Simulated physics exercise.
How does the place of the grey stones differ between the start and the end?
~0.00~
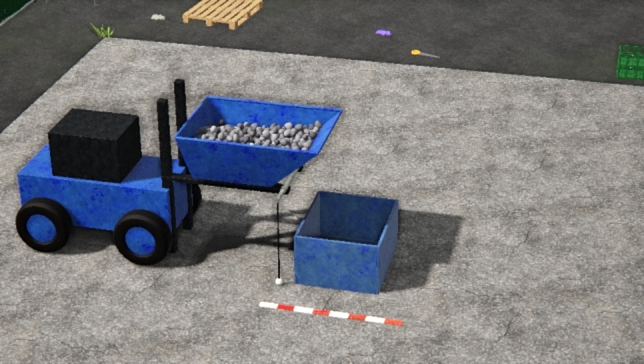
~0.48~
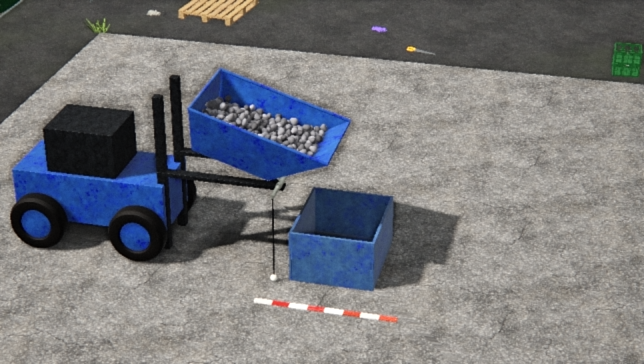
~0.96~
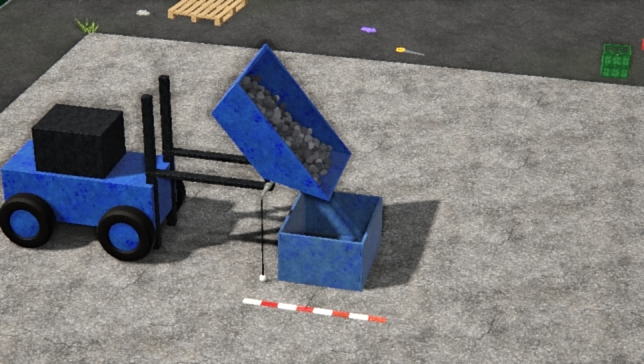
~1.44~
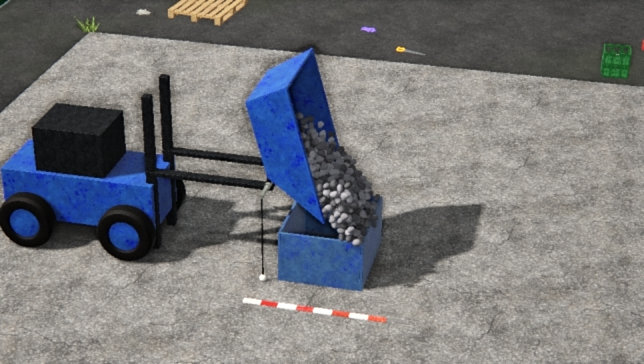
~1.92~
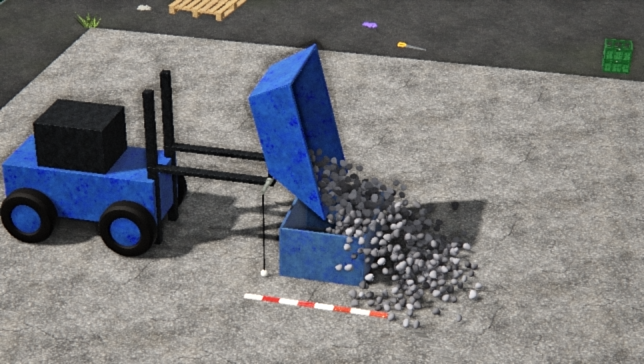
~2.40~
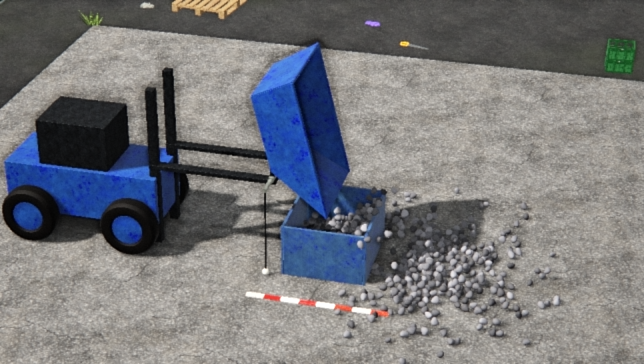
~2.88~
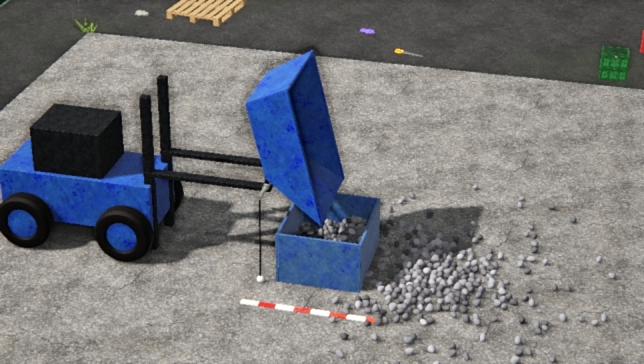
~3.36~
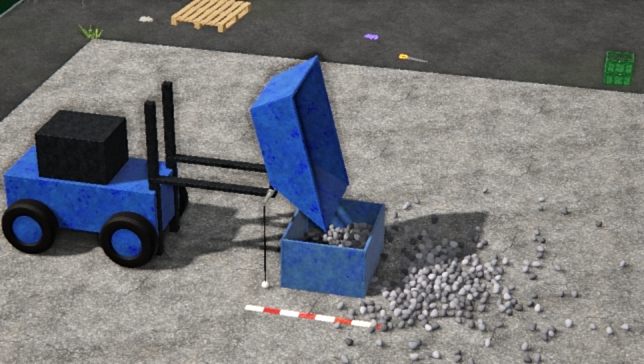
At the start the stones all lie in the raised blue skip. At the end they lie lower and further right, some in the blue bin and many scattered on the ground to its right.
